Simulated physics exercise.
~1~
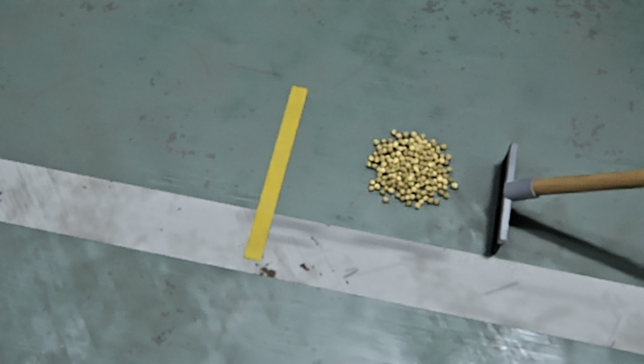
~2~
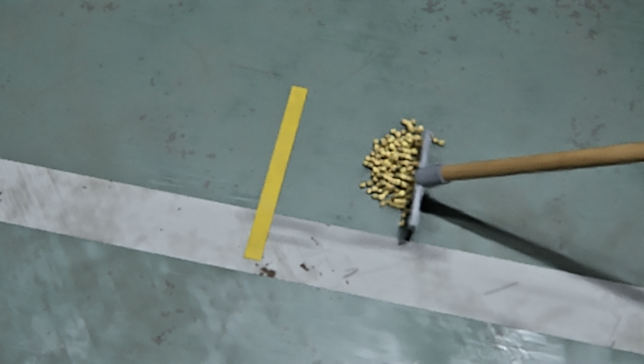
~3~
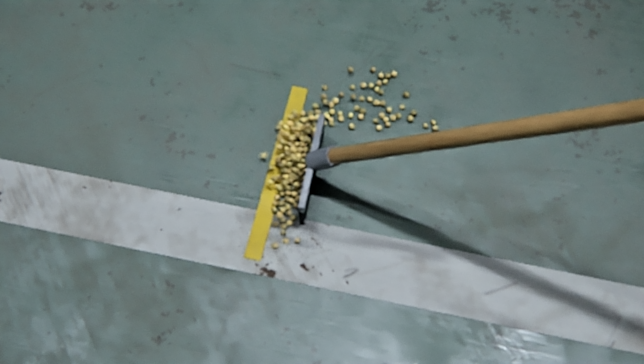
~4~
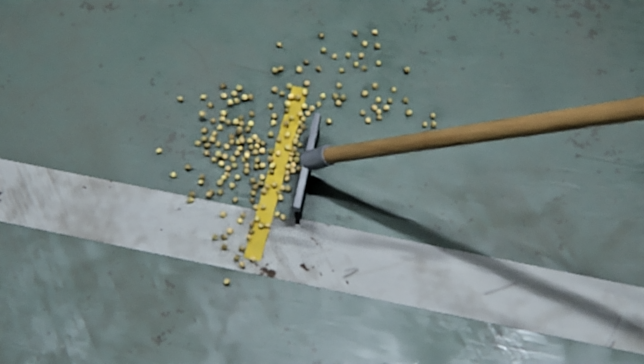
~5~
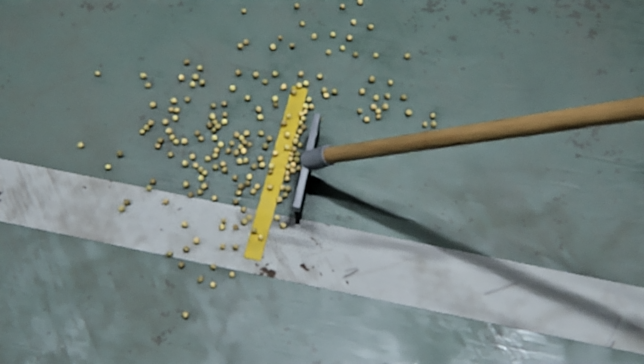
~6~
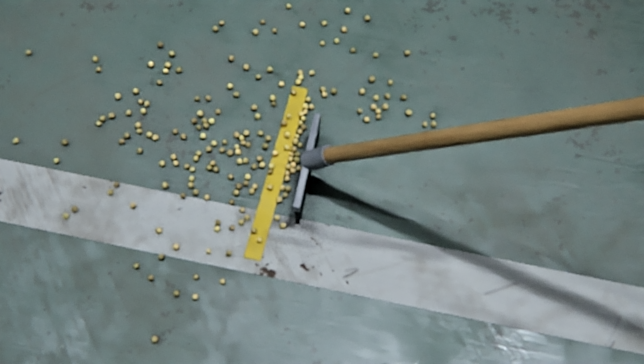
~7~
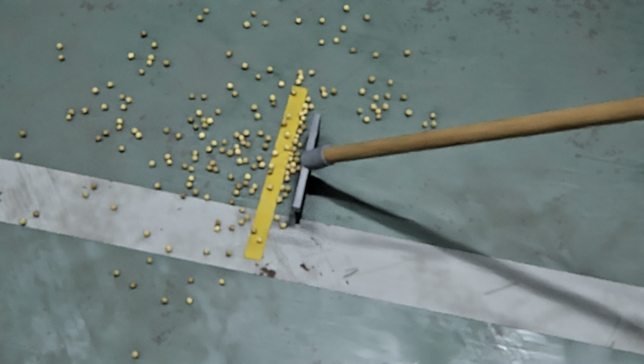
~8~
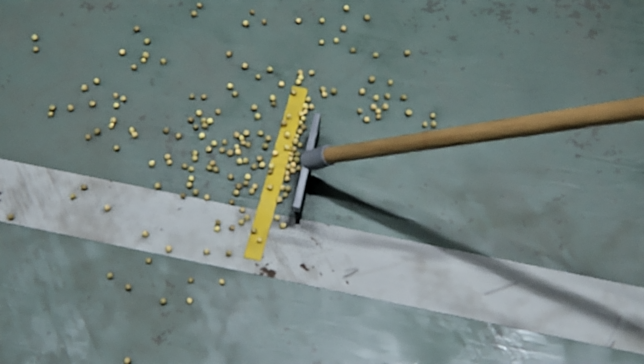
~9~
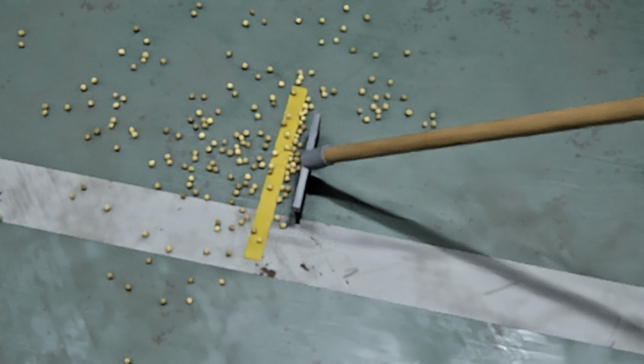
A squeegee on a wooden handle pushed a heap of soya beans left across a greenish floor and stopped just short of a yellow strip, while the beans rolled on over it and scattered widely, many settling on and beyond the strip.
